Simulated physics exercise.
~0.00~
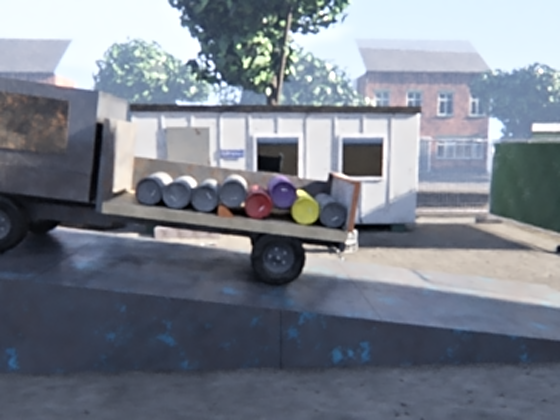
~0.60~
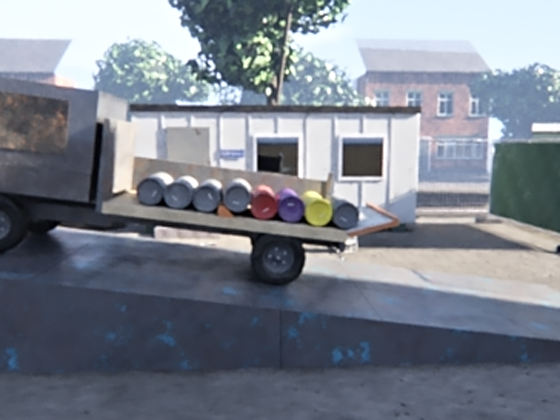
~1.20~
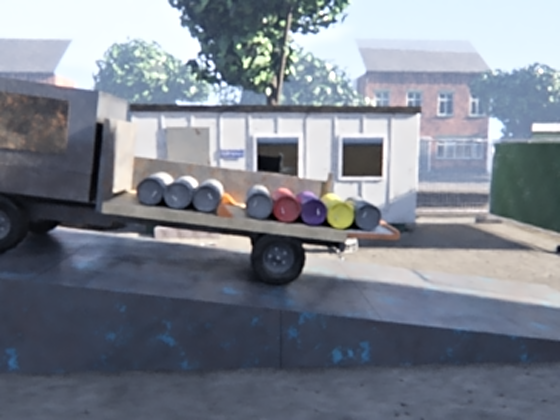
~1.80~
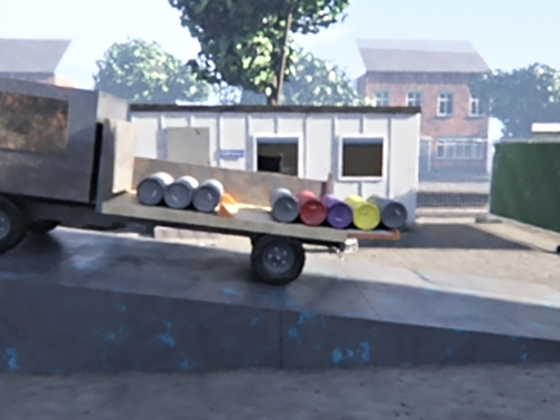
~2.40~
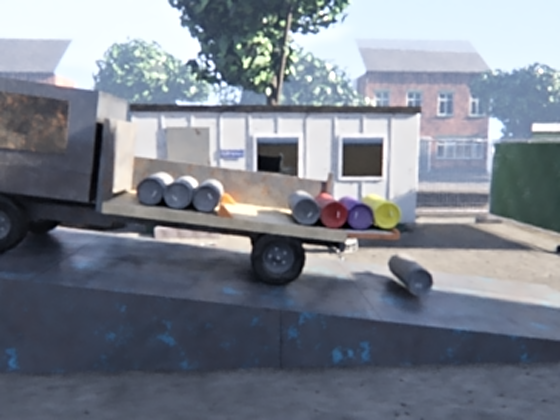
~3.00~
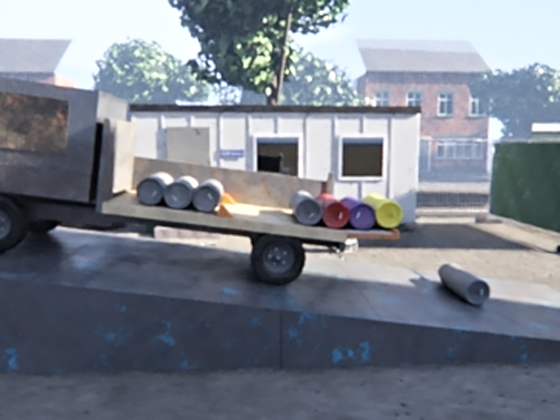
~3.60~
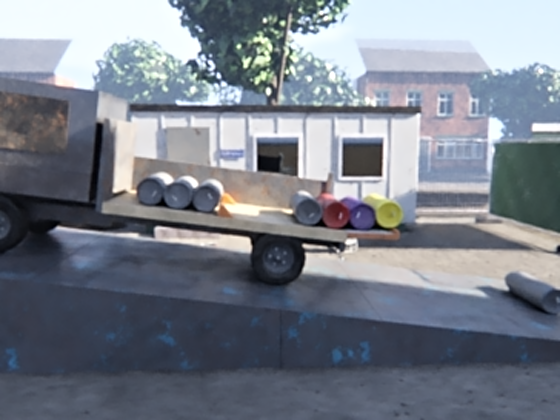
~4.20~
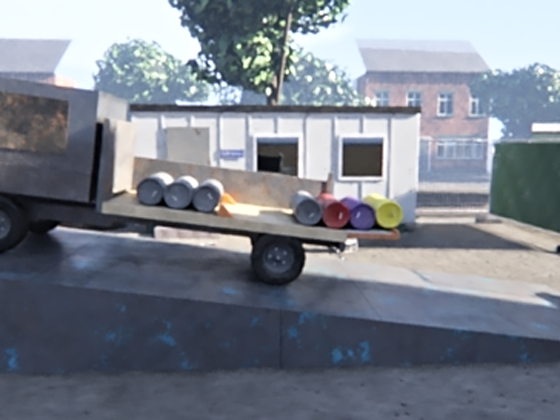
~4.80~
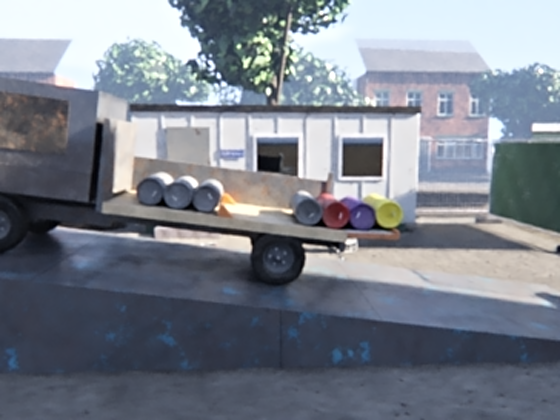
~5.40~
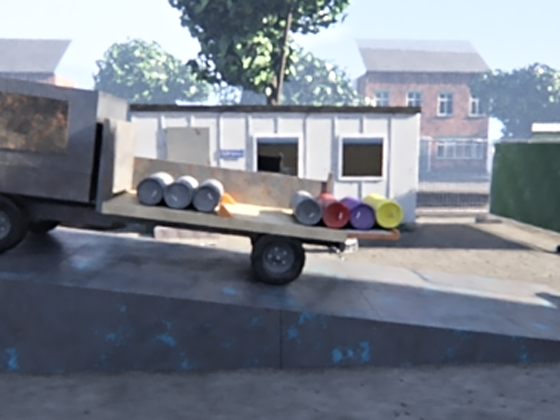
Cylinders rolling right along a sloping truck bed as the tailgate drops, one grey cylinder falling and rolling away, the rest stopping.
